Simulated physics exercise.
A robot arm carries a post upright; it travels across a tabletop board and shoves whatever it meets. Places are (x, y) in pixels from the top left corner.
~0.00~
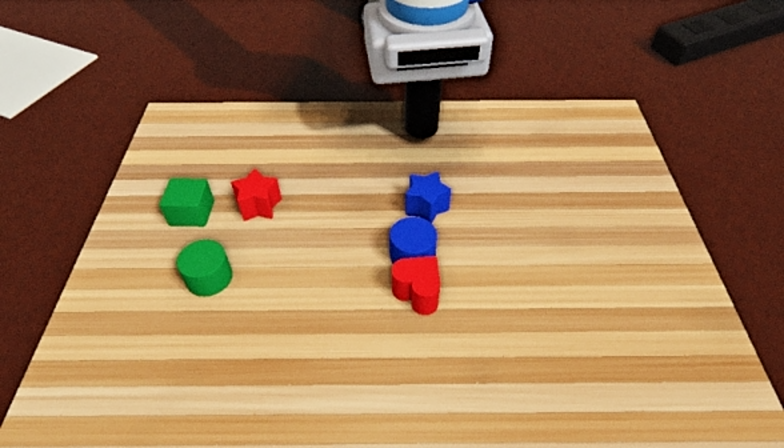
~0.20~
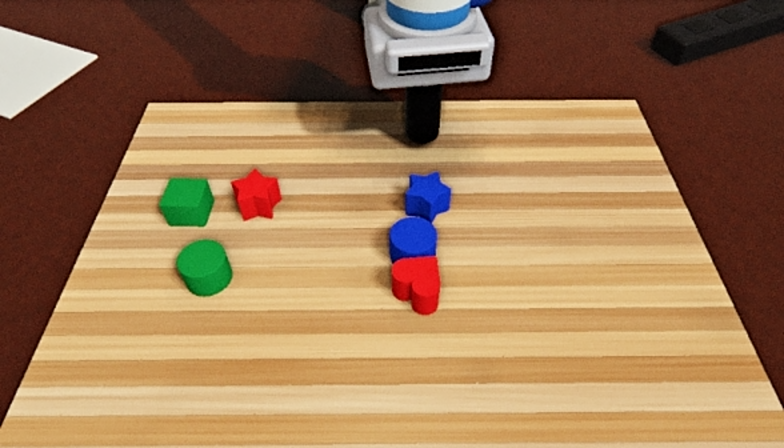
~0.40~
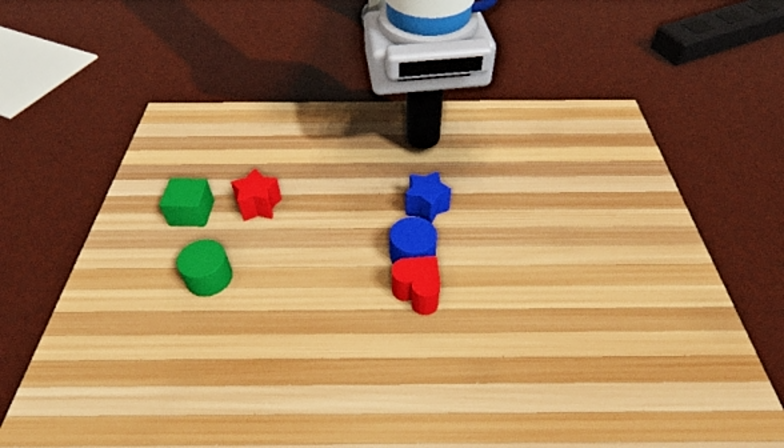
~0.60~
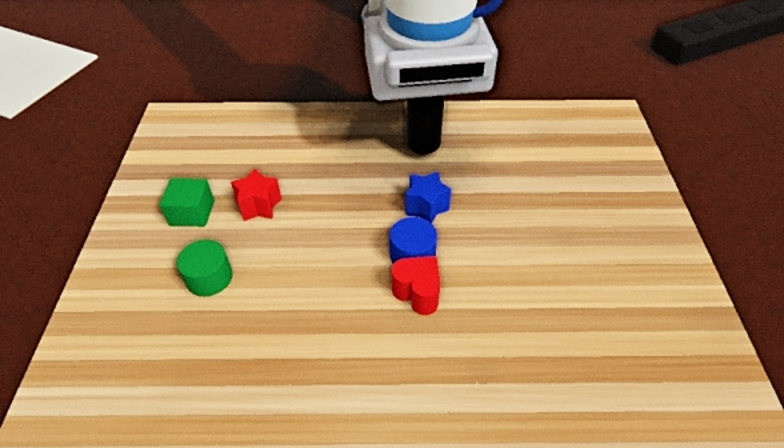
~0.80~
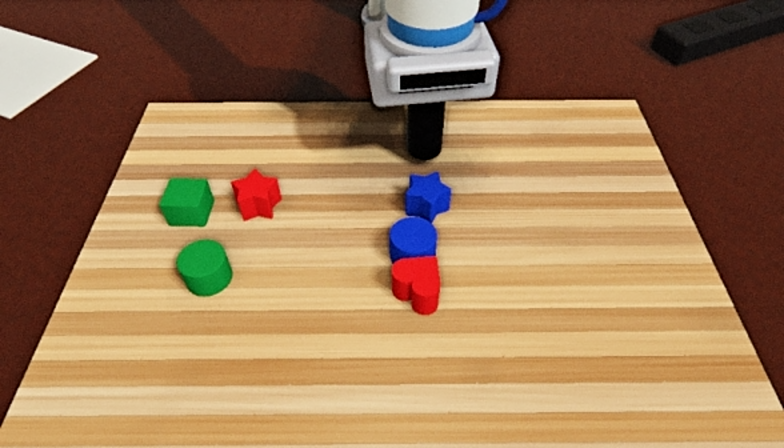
The video shows a robotic arm with a dark post moving slightly downward in view, toward the viewer, above a striped wooden board, while the green, red and blue blocks on the board stay still.
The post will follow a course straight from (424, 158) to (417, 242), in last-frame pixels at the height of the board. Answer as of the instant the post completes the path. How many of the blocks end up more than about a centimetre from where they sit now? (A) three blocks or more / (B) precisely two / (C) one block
Choice A: Three blocks or more.
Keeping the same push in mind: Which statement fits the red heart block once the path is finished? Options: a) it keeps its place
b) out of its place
My answer is option b.
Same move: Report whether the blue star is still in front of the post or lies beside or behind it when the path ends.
Still in front.
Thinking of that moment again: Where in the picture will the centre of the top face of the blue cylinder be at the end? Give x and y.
Located at (406, 283).
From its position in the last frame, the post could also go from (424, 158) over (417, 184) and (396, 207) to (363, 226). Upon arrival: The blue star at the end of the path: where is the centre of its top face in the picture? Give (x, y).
At roughly (427, 202).
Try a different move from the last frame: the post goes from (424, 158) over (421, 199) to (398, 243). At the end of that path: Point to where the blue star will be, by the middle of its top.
Final place: (412, 250).
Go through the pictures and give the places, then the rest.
In the first frame, lower end of the post (421, 129), tops of blocks, blue cylinder (413, 234), red heart block (419, 273), blue star (428, 186).
In the second frame, post (422, 134), blocks as before.
In the third frame, post (423, 139), blocks as before.
In the fourth frame, post (423, 144), blocks as before.
In the fifth frame, post (424, 150), blue cylinder (413, 234), red heart block (419, 273), blue star (428, 186).
On the path given first. One third of the way, post (422, 176); nothing pushed yet.
Two thirds of the way, post (420, 205); blue cylinder (410, 248); red heart block (420, 283); blue star (429, 219).
At the end, post (418, 234); blue cylinder (406, 283); red heart block (423, 322), turned 25° anticlockwise; blue star (426, 251).
